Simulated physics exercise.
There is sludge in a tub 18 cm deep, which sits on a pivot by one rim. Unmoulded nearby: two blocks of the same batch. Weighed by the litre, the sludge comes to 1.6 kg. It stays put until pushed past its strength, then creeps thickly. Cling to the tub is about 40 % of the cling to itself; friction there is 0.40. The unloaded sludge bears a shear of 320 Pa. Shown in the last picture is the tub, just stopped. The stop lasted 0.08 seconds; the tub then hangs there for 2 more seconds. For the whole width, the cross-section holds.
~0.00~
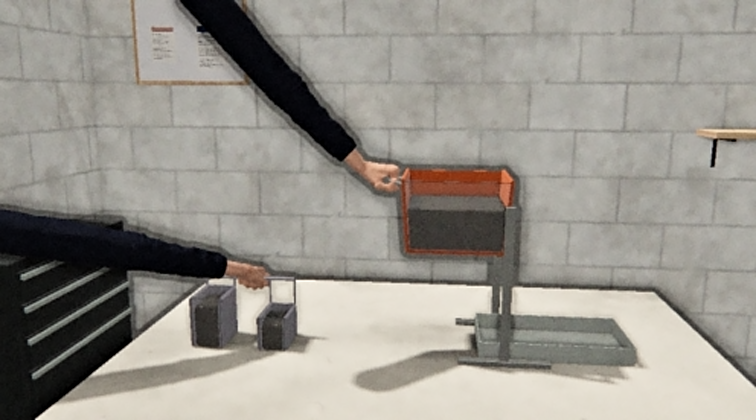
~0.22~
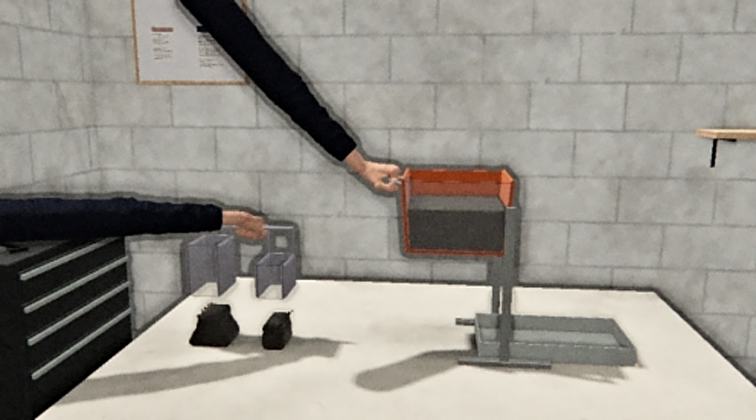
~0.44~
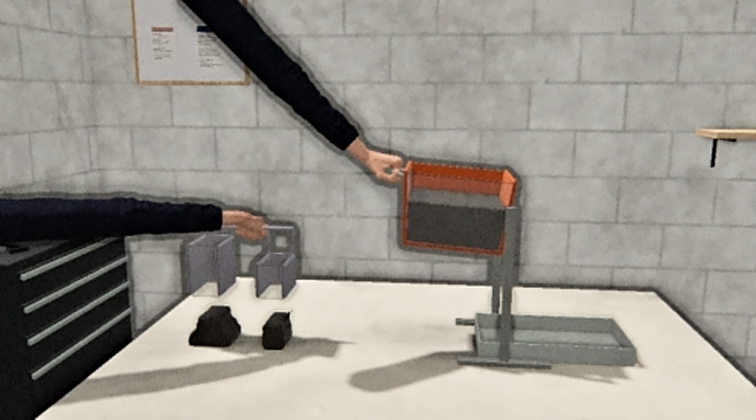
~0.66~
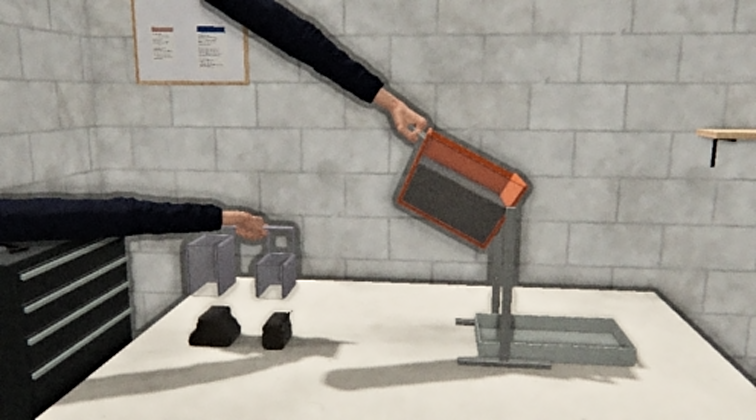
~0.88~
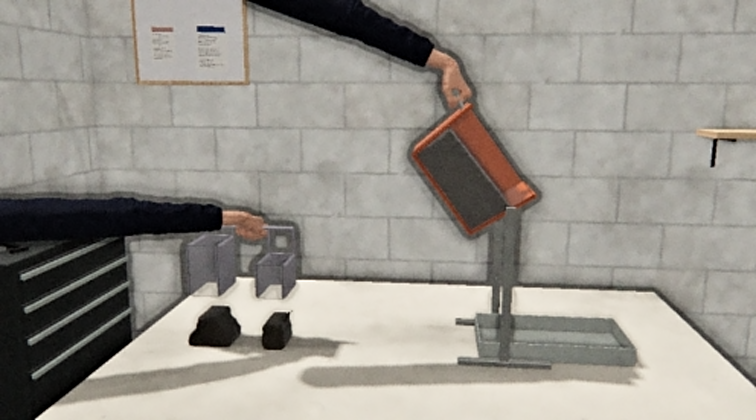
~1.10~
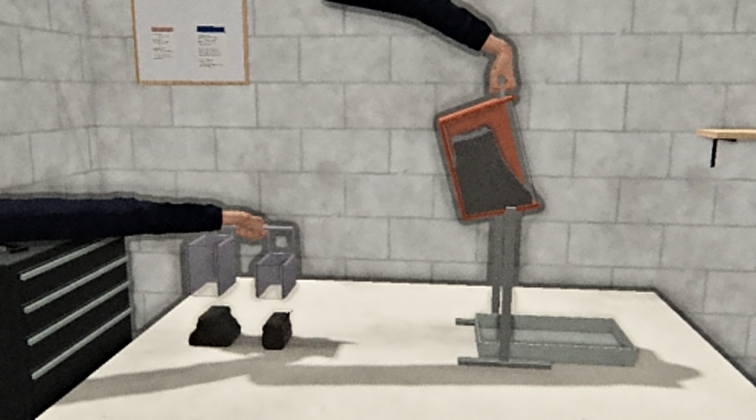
A hand lifts containers off two dark blocks, then another steeply tilts an orange tub rightward.
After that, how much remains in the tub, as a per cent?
62 %.
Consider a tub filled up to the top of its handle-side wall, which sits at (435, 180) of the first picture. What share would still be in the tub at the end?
Then about 100 %.
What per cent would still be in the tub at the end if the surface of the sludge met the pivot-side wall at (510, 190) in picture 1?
That works out near 45 %.
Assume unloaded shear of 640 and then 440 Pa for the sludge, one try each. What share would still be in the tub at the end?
You'd see 100 percent the first time and 75 percent the second.
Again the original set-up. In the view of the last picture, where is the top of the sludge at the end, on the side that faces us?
Roughly at pixel (495, 171).
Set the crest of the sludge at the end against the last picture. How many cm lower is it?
The top ends up some 10 cm below its level in the last picture.
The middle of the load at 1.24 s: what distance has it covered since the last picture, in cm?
It has gone close to 4 cm.
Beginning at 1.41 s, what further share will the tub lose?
Close to 10 % of the whole load.
After 1.24 s, the tub is at 74 degrees and holds 90 %.
After 1.41 s, the tub is at 74 degrees and holds 71 %.
After 1.58 s, the tub is at 74 degrees and holds 63 %.
After 1.75 s, the tub is at 74 degrees and holds 63 %.
After 3.10 s, the tub is at 74 degrees and holds 62 %.
